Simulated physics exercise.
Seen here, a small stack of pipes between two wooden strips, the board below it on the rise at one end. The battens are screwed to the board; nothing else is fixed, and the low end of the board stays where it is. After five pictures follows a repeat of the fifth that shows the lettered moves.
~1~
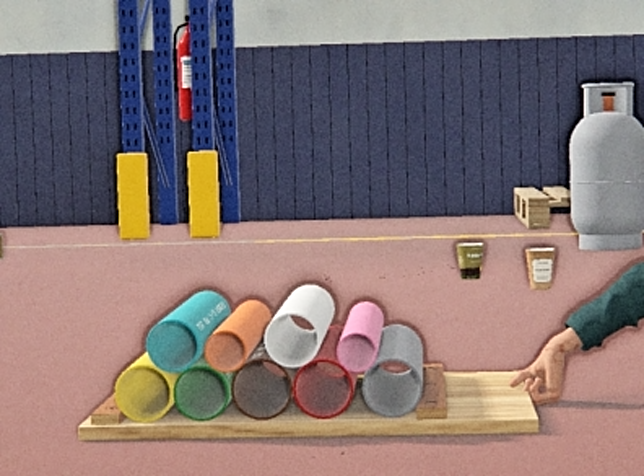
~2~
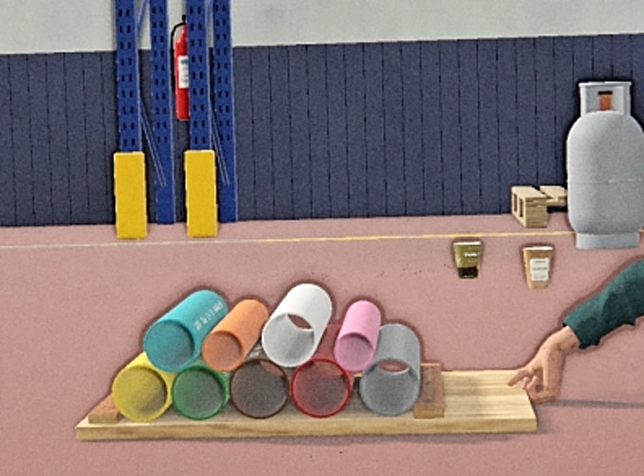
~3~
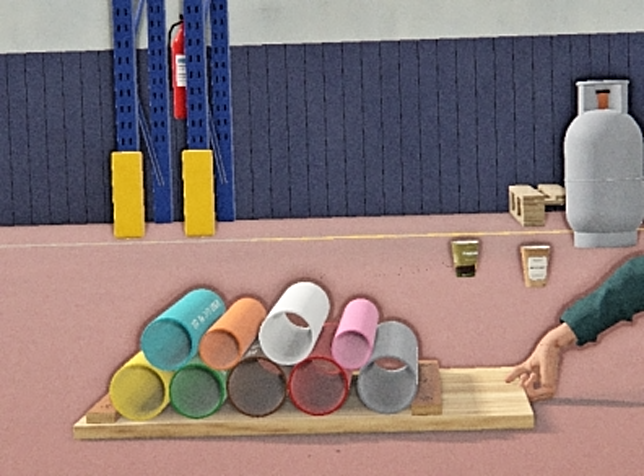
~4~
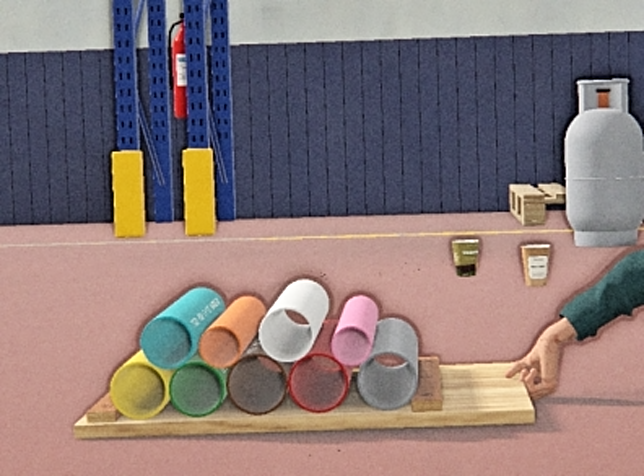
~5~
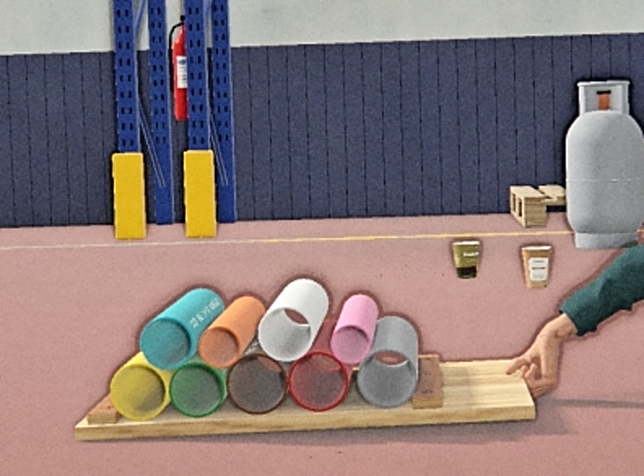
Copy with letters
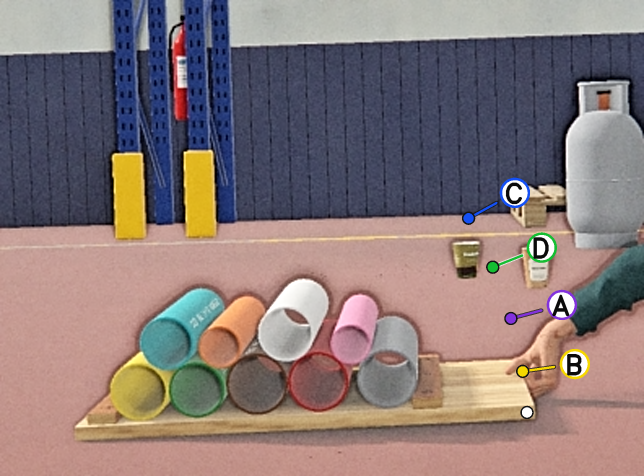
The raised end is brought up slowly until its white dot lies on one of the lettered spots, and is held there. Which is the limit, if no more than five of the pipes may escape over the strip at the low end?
Up to C.
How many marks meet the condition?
Four of the four.
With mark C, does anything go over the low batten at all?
No.
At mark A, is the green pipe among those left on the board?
Yes, with A.
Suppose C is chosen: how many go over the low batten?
It comes to none.
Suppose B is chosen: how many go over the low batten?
It comes to none.
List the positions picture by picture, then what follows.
Pink pipe (357, 352); turquoise pipe (174, 346); white pipe (292, 340), in the first picture.
White pipe (290, 339); orange pipe (223, 350), in the second picture.
Board (312, 395); grey pipe (387, 385); pink pipe (352, 349); red pipe (318, 386), in the third picture.
Board (312, 393); yellow pipe (140, 390); green pipe (197, 390), in the fourth picture.
Board (312, 392); yellow pipe (140, 391); green pipe (197, 390), in the fifth picture.
On the marked copy, A at (511, 318); B at (523, 371); C at (469, 219); D at (493, 267); the white dot at (527, 412).
Following C. Soon after the start, board at 16°.
Later, board at 27°.
In the end, board at 27°, none over the low batten.
As for the rest, A none over the low batten; B none over the low batten; D none over the low batten.
